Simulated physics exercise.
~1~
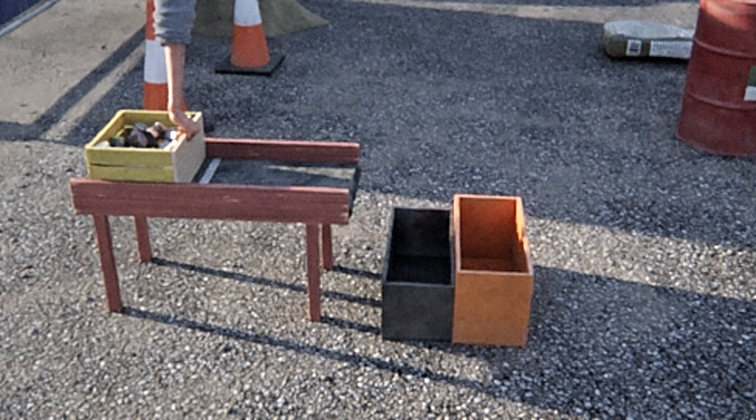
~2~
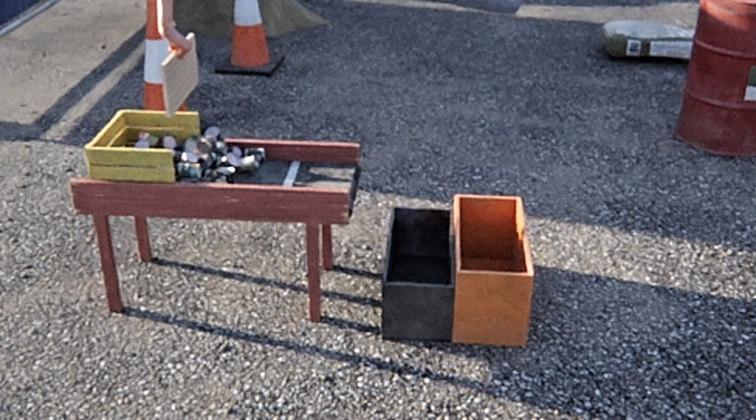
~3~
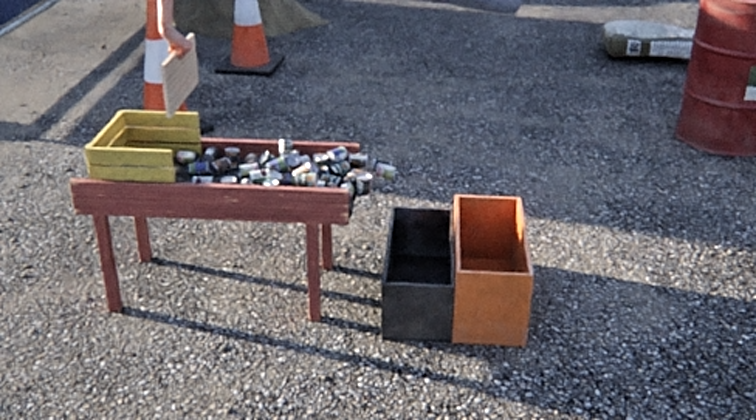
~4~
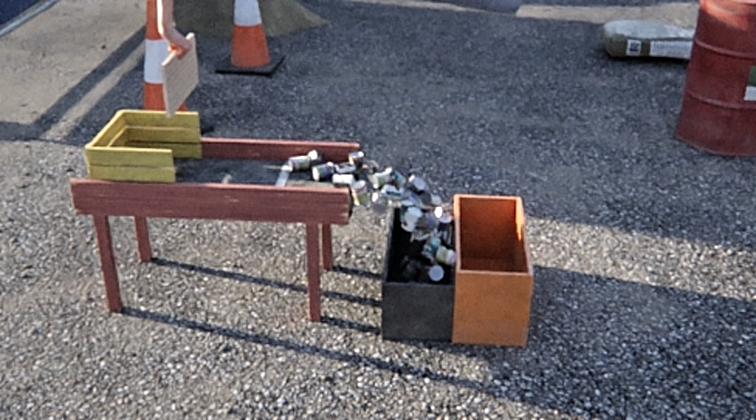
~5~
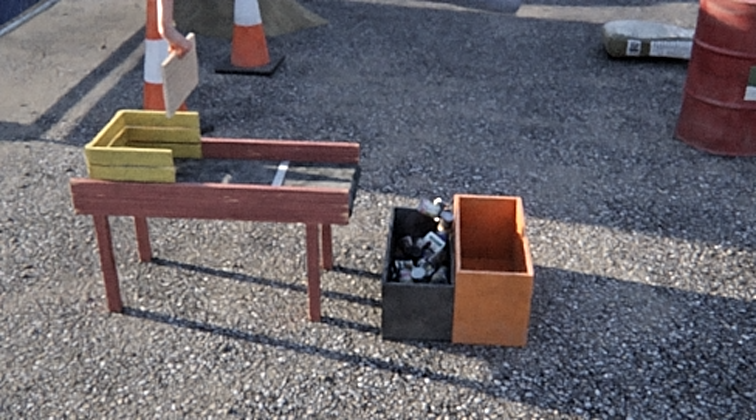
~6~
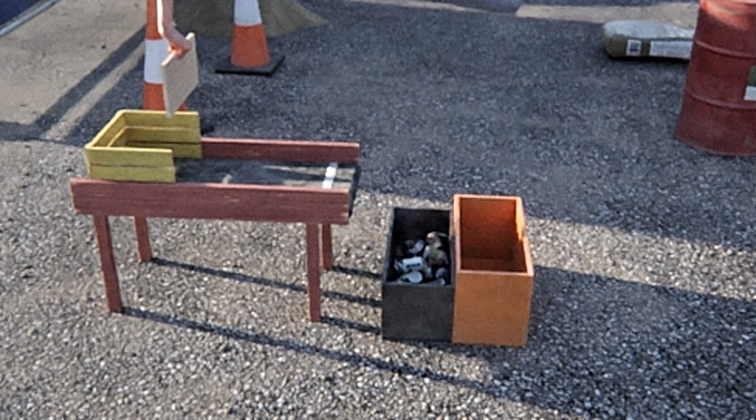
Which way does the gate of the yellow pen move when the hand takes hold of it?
The gate moves up, lifted clear of the pen by the hand.
